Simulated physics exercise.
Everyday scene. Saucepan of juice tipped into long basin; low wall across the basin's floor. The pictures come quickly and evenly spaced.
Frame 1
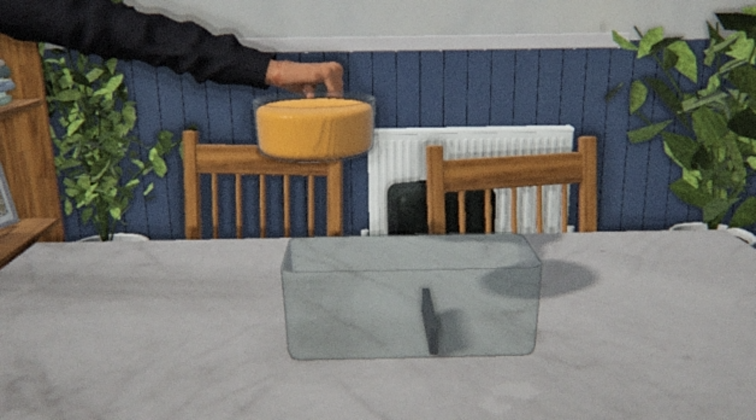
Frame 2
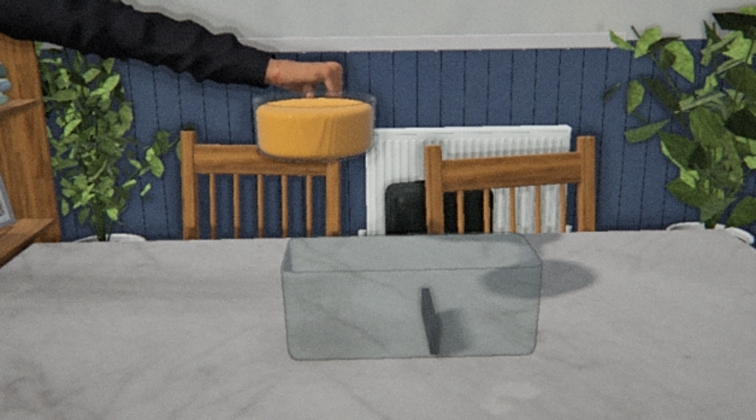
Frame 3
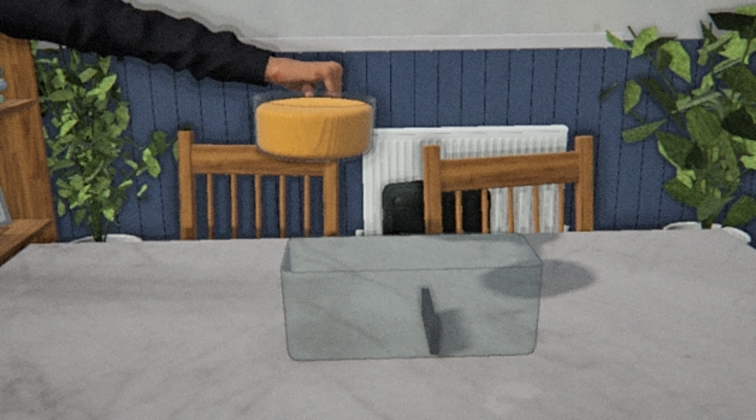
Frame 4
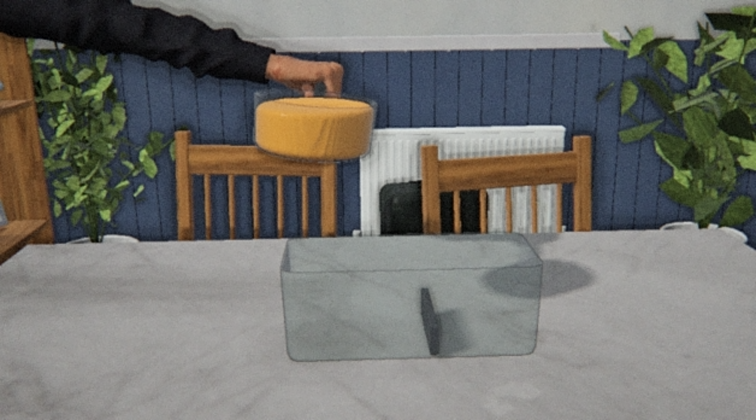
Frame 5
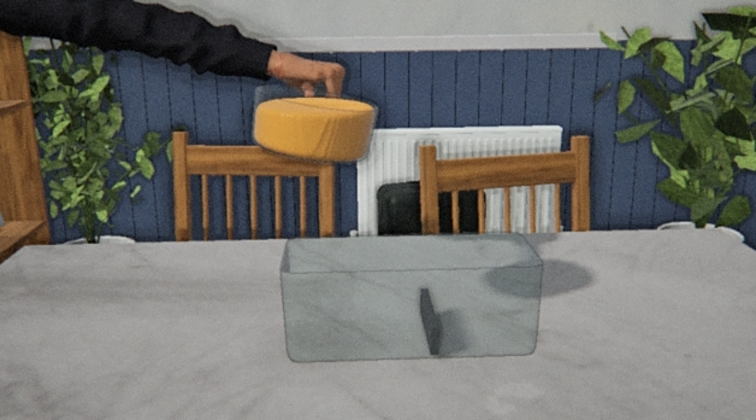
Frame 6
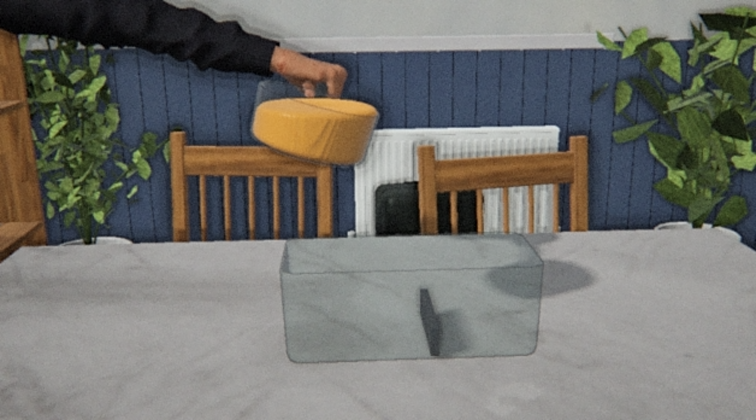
Hand tilting a clear saucepan of orange juice slightly to the right above a clear long basin on a marble table.
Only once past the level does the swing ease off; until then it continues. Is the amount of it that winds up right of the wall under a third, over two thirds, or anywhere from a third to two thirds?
In the end it is from a third to two thirds.
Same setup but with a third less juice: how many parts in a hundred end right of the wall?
It should come out close to 35 per cent.
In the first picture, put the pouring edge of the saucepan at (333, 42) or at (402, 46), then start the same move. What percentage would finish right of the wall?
You'd get around 25 per cent and then around 70 per cent.
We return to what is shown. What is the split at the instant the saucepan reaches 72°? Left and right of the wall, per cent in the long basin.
Split is about 5 % to the left and 15 % to the right.
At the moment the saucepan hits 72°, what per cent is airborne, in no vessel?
Roughly 45 percent.
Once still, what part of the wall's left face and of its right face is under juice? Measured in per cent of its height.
Once still, it is 40 % on the left and 70 % on the right.
A moment on, the saucepan is tipped part way and 40 per cent is still to pour, 4 is left of the wall and 13 right of it.
Next, the saucepan is tipped right over and 7 per cent is still to pour, 29 is left of the wall and 55 right of it.
Then the saucepan is tipped right over and 0 per cent is still to pour, 43 is left of the wall and 55 right of it.
Later the saucepan is tipped right over and 0 per cent is still to pour, 45 is left of the wall and 54 right of it.
In the end 45 per cent lies left of the wall, 54 right of it and 1 outside.
